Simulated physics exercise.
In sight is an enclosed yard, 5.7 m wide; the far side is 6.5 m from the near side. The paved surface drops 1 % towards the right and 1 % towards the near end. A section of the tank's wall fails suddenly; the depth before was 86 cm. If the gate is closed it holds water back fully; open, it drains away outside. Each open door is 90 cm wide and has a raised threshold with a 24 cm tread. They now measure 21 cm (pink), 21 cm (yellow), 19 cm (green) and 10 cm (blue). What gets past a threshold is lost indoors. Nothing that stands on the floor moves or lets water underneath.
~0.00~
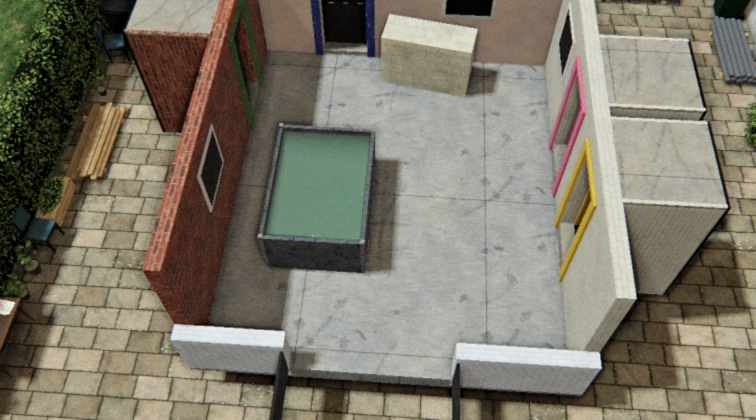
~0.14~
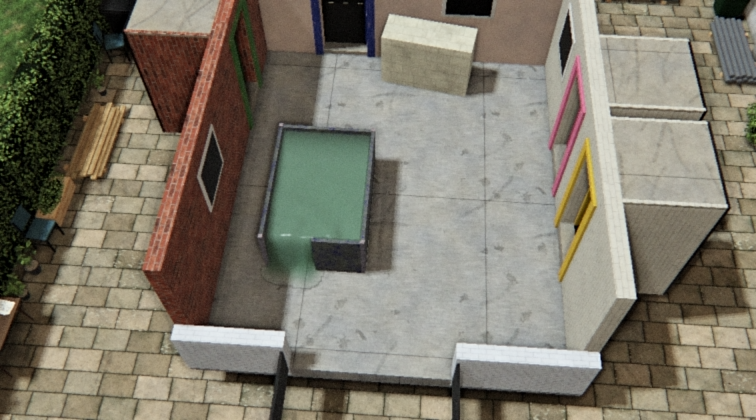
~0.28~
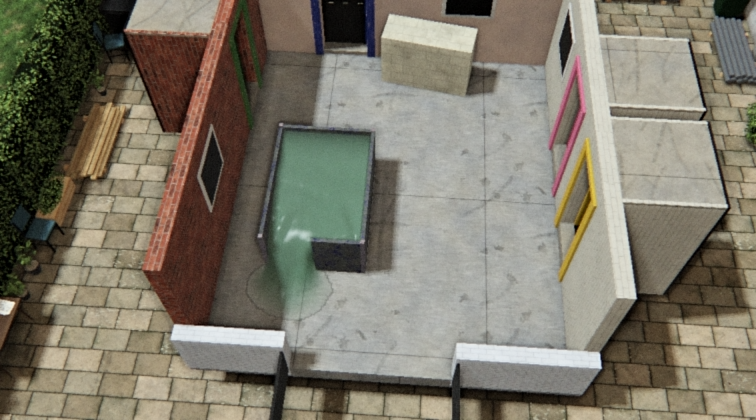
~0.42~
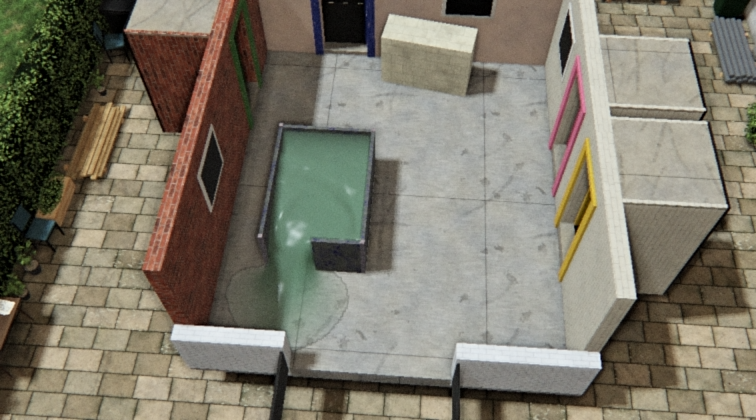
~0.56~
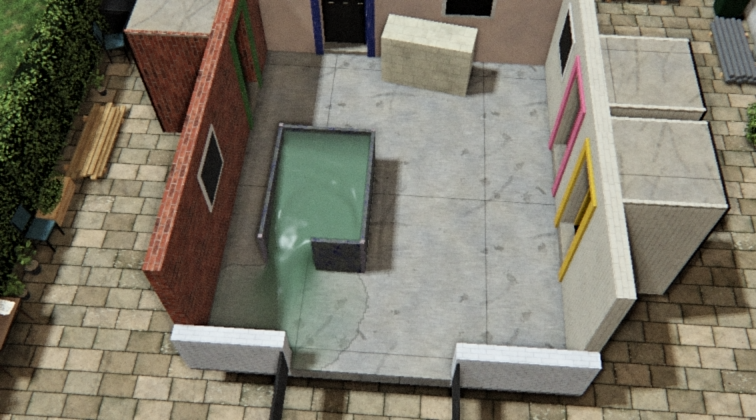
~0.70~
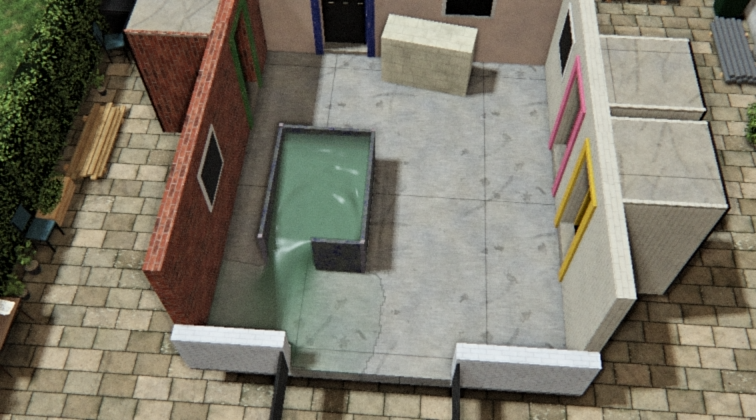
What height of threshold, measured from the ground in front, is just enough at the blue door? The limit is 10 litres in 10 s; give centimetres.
It would have to be roughly 9 cm high.
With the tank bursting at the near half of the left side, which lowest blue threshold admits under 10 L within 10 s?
Then roughly 18 cm.
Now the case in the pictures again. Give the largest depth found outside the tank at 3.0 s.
Up to some 34 cm.
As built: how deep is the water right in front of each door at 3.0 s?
In cm: Pink 0, yellow 0, green 4, blue 0.
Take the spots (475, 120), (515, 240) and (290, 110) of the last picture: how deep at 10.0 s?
In that order: 1, 5 and 3 cm.
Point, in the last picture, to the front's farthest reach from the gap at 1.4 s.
Around (433, 363).
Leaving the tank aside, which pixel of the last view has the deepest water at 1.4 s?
At about (216, 348).
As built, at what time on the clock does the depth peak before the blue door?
Around 7.5 s.
After 1.4 s water covers 15 % of the floor, deepest (60 cm) near (216, 348); it has not reached the blue door.
After 3.0 s water covers 30 % of the floor, deepest (34 cm) near (238, 349); it has not reached the blue door.
After 10.0 s water covers 85 % of the floor, deepest (12 cm) near (238, 349); 8 cm at the blue door, 6 litres in over its 10 cm threshold.
At the blue door as built, the water arrived by 3.9 s and peaked near 12 cm at 7.4 s.
With a threshold of 7.5 cm, 21 litres would have come in within the 10 s; with 10 cm, 6 litres. So under 10 litres takes about 9 cm.
